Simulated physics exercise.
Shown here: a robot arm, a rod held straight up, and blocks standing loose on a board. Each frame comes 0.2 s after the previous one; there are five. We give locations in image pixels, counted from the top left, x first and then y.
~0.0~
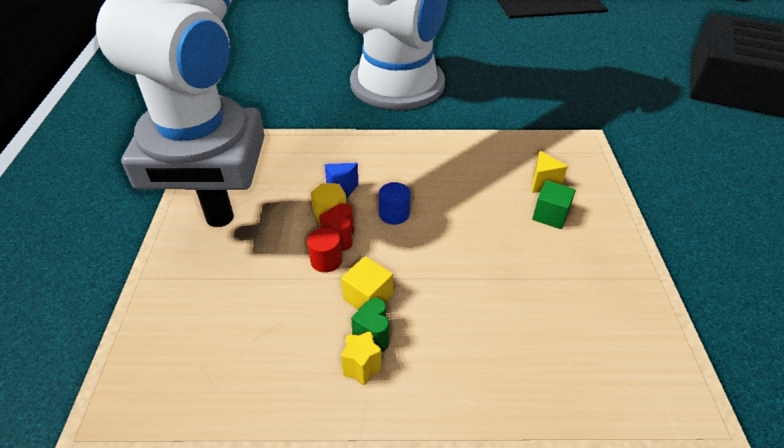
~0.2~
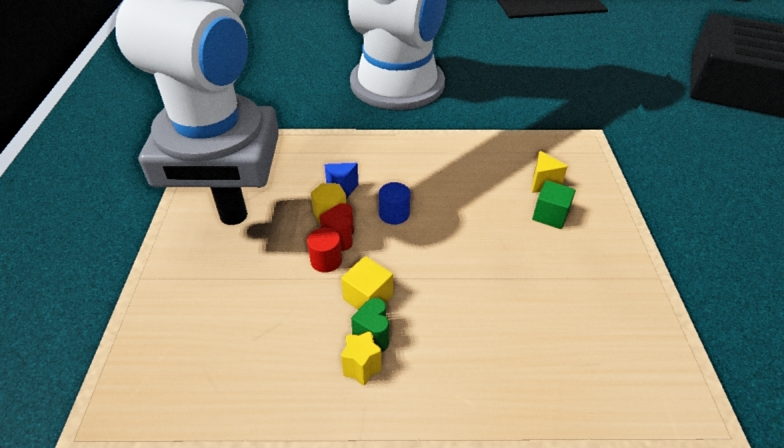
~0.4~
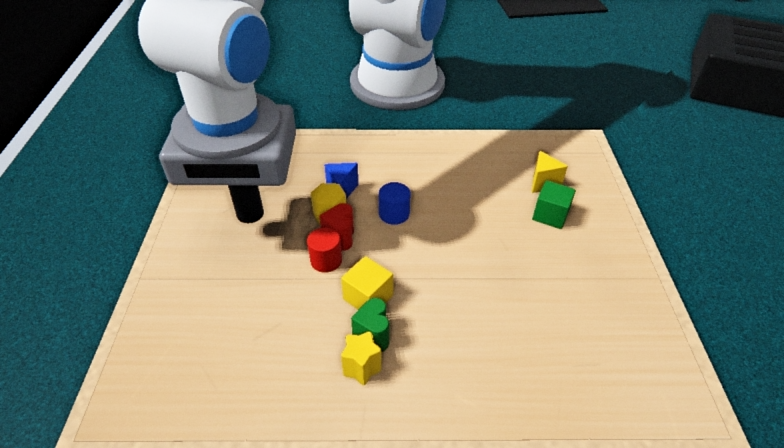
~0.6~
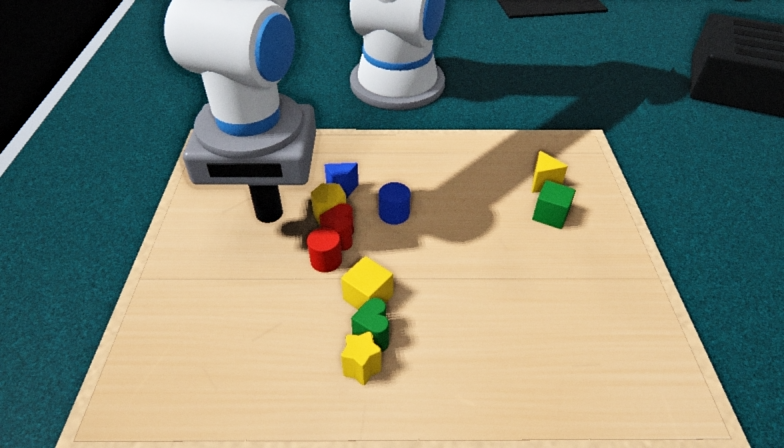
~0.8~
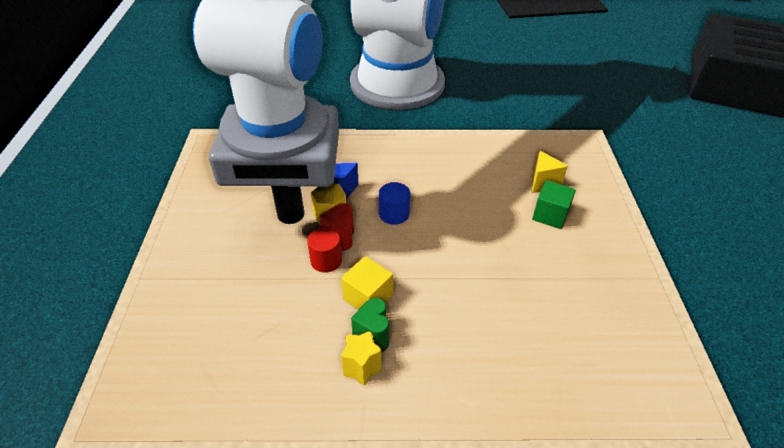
The clip opens on a robot arm holding a black rod upright at the upper left of a wooden board scattered with red, yellow, green and blue blocks. The arm slides the rod steadily rightward, closing the gap to the clustered blocks near the yellow six-sided piece, while every block stays still.
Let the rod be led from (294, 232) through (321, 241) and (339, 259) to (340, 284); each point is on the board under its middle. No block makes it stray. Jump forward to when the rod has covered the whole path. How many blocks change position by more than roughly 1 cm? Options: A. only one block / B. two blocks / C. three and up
The one that fits is B, two blocks.
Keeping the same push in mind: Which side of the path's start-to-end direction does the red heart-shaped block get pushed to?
Measured against the direction from start to end, the red heart-shaped block shifts toward the left-hand side.
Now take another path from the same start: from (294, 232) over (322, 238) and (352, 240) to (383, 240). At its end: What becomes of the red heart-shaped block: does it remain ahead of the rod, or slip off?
As far as I can tell, the red heart-shaped block is still leading the way in front of the rod.
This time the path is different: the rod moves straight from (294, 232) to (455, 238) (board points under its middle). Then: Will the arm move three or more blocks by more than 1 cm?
Answer: No.
On the path given first. One third of the way, rod at (319, 225); red round block at (325, 240); red heart-shaped block at (352, 216), turned 15° anticlockwise.
Two thirds of the way, rod at (337, 243); red round block at (333, 261); red heart-shaped block at (361, 219), turned 60° anticlockwise.
At the end, rod at (339, 268); red round block at (327, 288); red heart-shaped block at (361, 219), turned 60° anticlockwise; yellow four-sided block at (368, 280), turned 25° anticlockwise; green heart-shaped block at (376, 315), turned 10° clockwise.
